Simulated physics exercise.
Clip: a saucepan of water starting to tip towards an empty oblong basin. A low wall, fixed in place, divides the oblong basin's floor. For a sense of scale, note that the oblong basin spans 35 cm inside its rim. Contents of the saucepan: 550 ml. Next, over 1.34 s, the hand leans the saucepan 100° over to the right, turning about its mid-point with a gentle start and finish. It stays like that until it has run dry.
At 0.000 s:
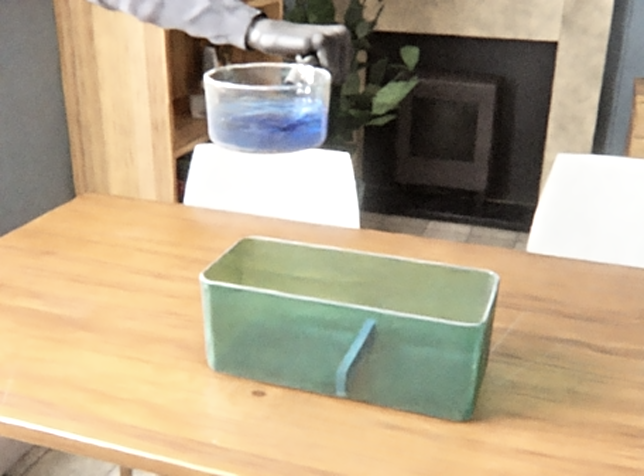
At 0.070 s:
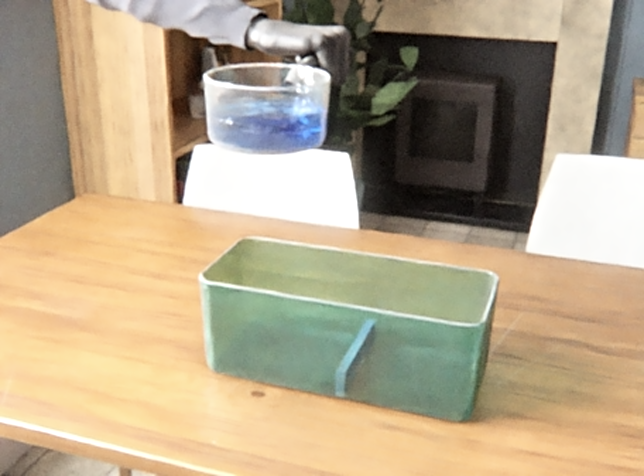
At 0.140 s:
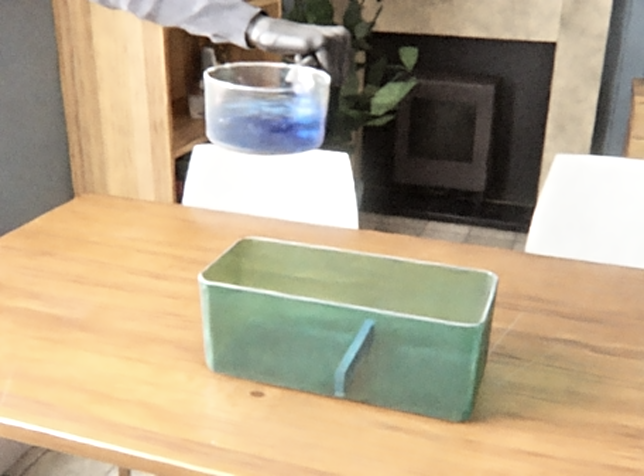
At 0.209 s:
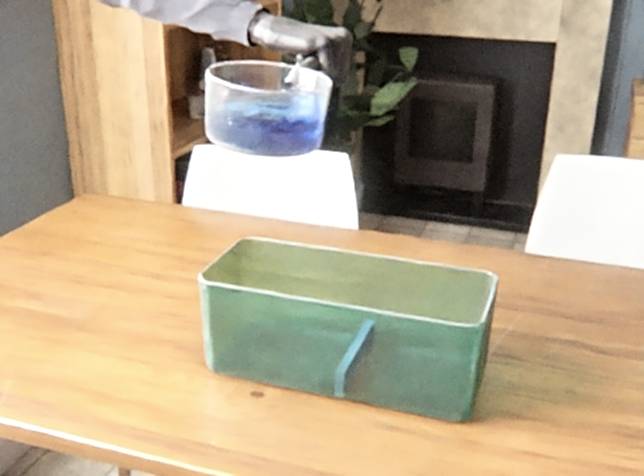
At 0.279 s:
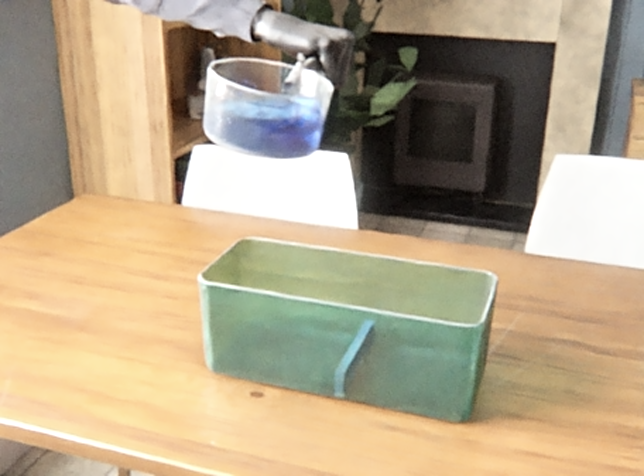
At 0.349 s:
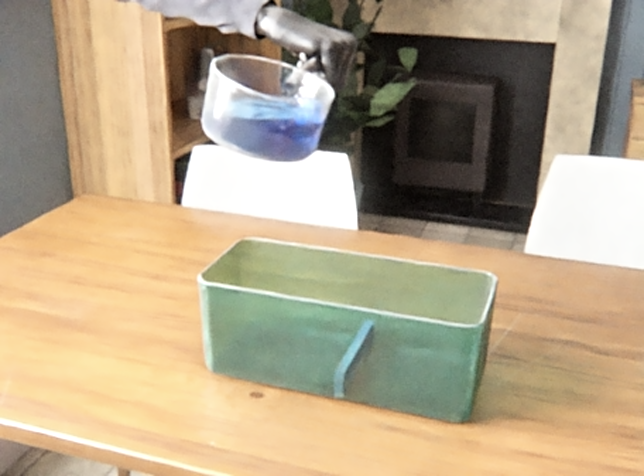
A glass saucepan of blue liquid slowly leaning to the right in a dark-gloved hand above an oblong green basin on a wooden table.
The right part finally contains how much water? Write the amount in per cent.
About 72 in every hundred parts.
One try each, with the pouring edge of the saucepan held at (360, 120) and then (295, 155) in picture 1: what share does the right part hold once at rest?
Roughly 90 per cent the first time and 5 per cent the second.
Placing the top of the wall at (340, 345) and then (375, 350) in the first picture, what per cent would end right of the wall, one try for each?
Try 1: 85 %; try 2: 50 %.
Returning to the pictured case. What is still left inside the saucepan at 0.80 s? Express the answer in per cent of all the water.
About 72 per cent.
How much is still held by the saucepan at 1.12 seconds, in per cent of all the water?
Roughly 18 per cent.
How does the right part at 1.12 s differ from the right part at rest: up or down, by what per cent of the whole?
Looks like it went upward, around 18 per cent.
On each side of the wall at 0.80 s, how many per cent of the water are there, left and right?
I'd say some 1 in a hundred on the left and 1 on the right.
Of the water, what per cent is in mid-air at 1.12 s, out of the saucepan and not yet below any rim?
About 22 per cent.
Then, 0.80 s in, the tilt is 65° and 71 per cent is still to pour, 1 is left of the wall and 1 right of it.
Then, 1.12 s in, the tilt is 94° and 19 per cent is still to pour, 6 is left of the wall and 54 right of it.
Then, 1.47 s in, the tilt is 100° and 2 per cent is still to pour, 21 is left of the wall and 72 right of it.
Then, 1.84 s in, the tilt is 100° and 0 per cent is still to pour, 26 is left of the wall and 72 right of it.
Finally, 27 per cent lies left of the wall, 72 right of it and 1 outside.
